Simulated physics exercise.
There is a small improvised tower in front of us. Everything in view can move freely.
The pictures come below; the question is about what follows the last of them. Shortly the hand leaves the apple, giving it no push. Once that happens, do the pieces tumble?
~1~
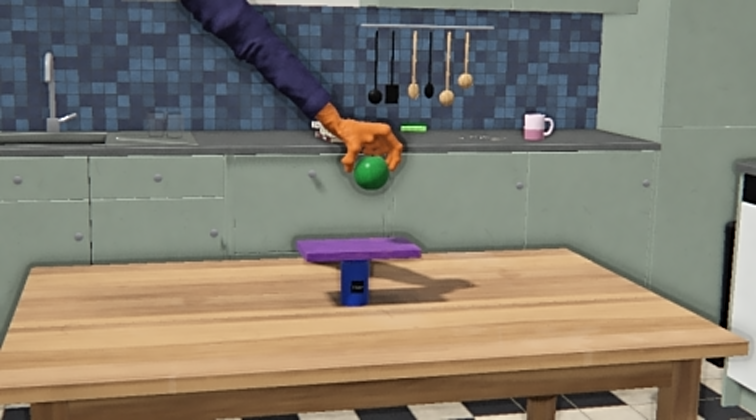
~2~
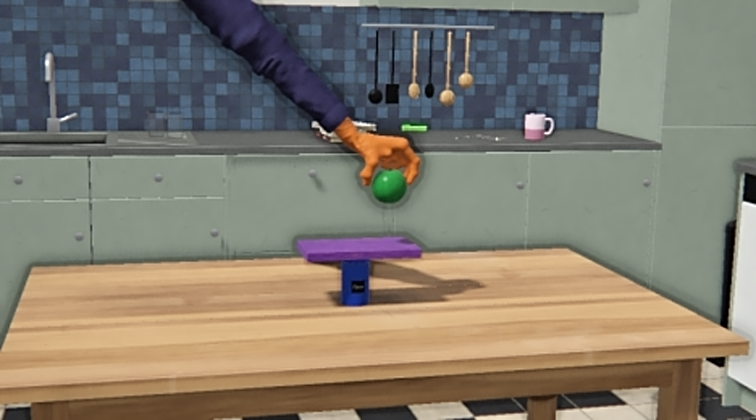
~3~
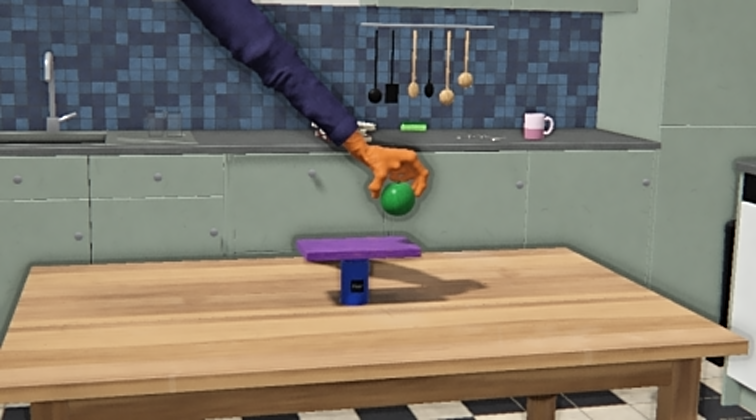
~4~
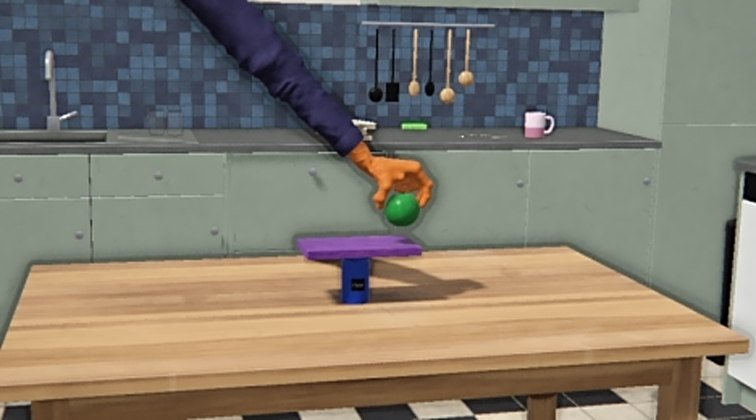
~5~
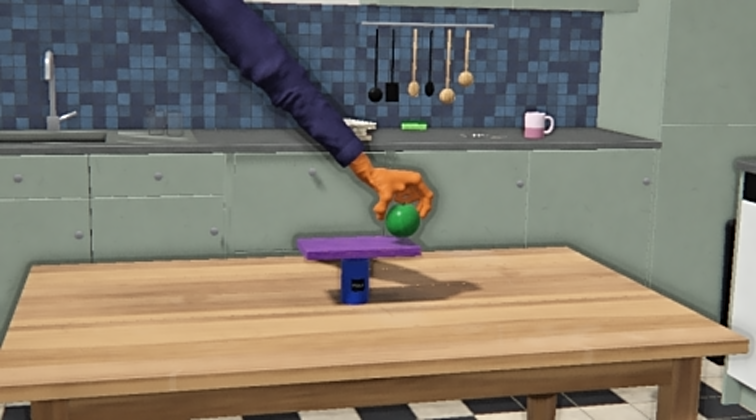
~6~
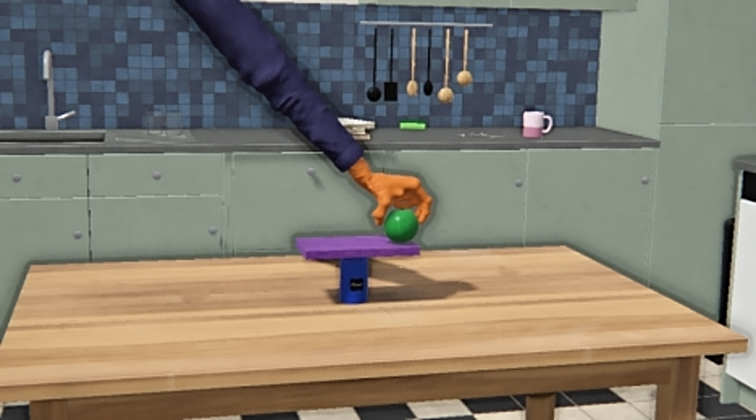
It will most likely end up unbalanced.
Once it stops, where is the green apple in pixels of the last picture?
I'd say around (441, 285) in the last view.
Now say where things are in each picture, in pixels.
In the first picture, coming down; green apple (372, 173); purple board (358, 249).
In the second picture, coming down; green apple (389, 186); purple board (359, 249).
In the third picture, coming down; green apple (398, 199); purple board (358, 248).
In the fourth picture, coming down; green apple (402, 210); purple board (359, 247).
In the fifth picture, coming down; green apple (403, 220); purple board (358, 247).
In the sixth picture, in place under the hand; green apple (401, 226); purple board (357, 247).
Then, 0.30 s later than the last frame, green apple now fallen; purple board tilted by 41°.
Then, 0.40 s later than the last frame, purple board tilted by 70°.
Then, 0.70 s later than the last frame, purple board tilted by 66°.
Then, 1.30 s later than the last frame, purple board tilted by 46°.
When it is over, fallen, purple board and green apple; blue jar as before. End places, in pixels of the last picture, green apple near (441, 285). The stack gives way.
